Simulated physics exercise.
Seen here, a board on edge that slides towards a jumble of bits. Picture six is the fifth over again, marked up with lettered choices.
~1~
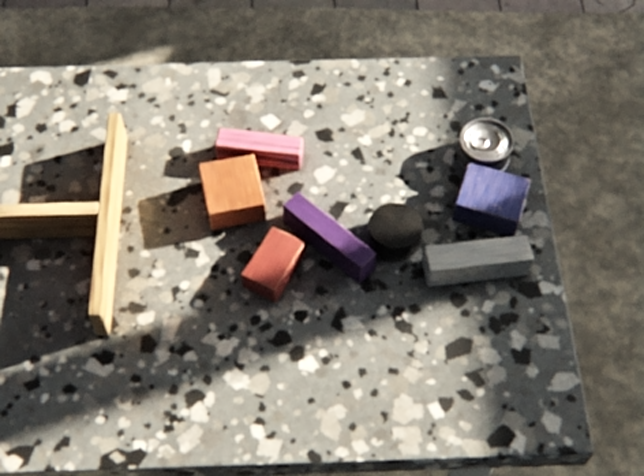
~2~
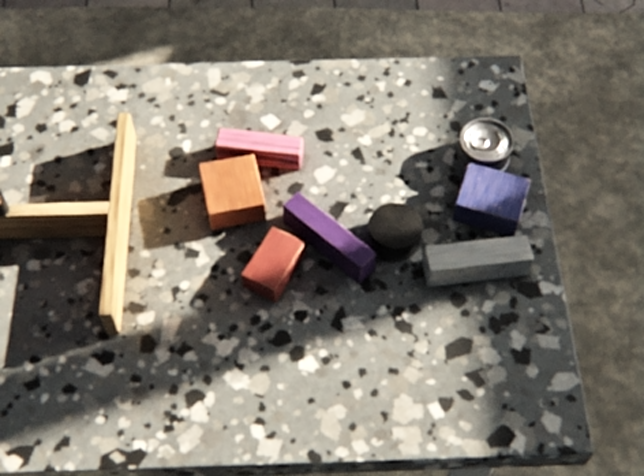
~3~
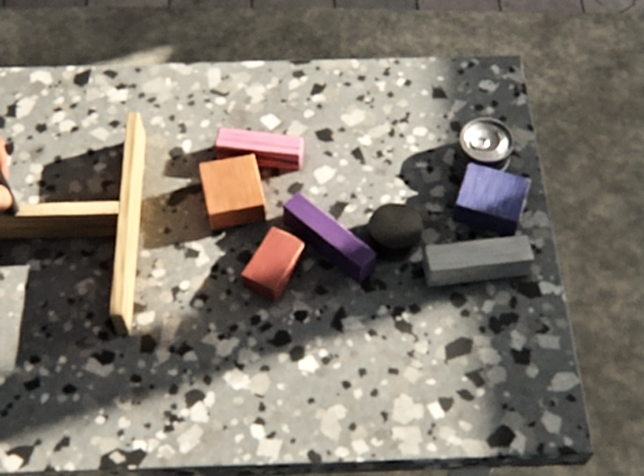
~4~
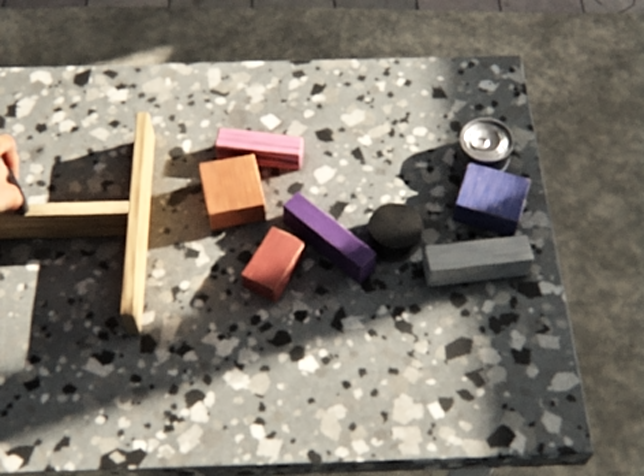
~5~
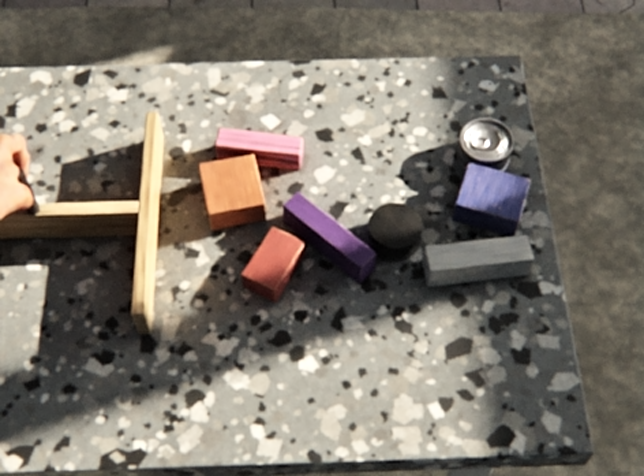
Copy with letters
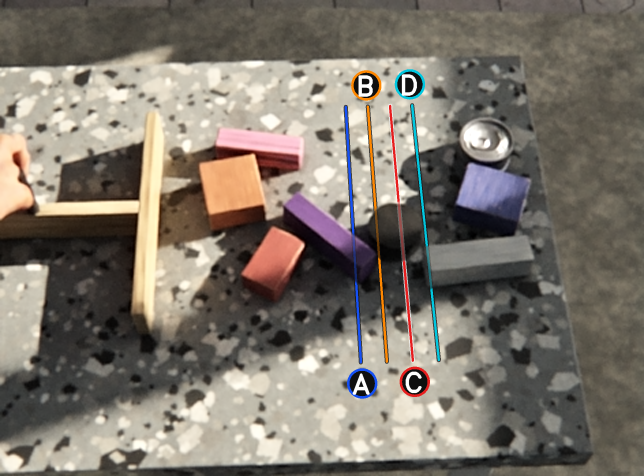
A wooden board on edge, fixed to a long handle, slid slowly to the right across a speckled tabletop as a hand came into view pushing it, while the scattered coloured blocks and tin stayed still.
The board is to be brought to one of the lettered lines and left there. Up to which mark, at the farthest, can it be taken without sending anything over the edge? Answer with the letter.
Nothing falls up to D.
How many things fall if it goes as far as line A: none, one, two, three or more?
By then, none.
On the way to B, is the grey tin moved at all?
No.
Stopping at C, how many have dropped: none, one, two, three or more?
By then, none.
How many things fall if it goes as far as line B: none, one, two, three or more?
By then, none.
On the marked copy, A at (353, 225); B at (377, 224); C at (401, 223); D at (424, 222).
With D. Early on, board (246, 203); pink stick (298, 145); orange block (283, 193).
Further on, board (348, 201); blue block (495, 197); white bar (480, 265).
At the end, board (422, 199); blue block (539, 190); grey tin (530, 146); nothing has fallen.
As for the rest, A is safe but short; B is safe but short; C is safe but short.
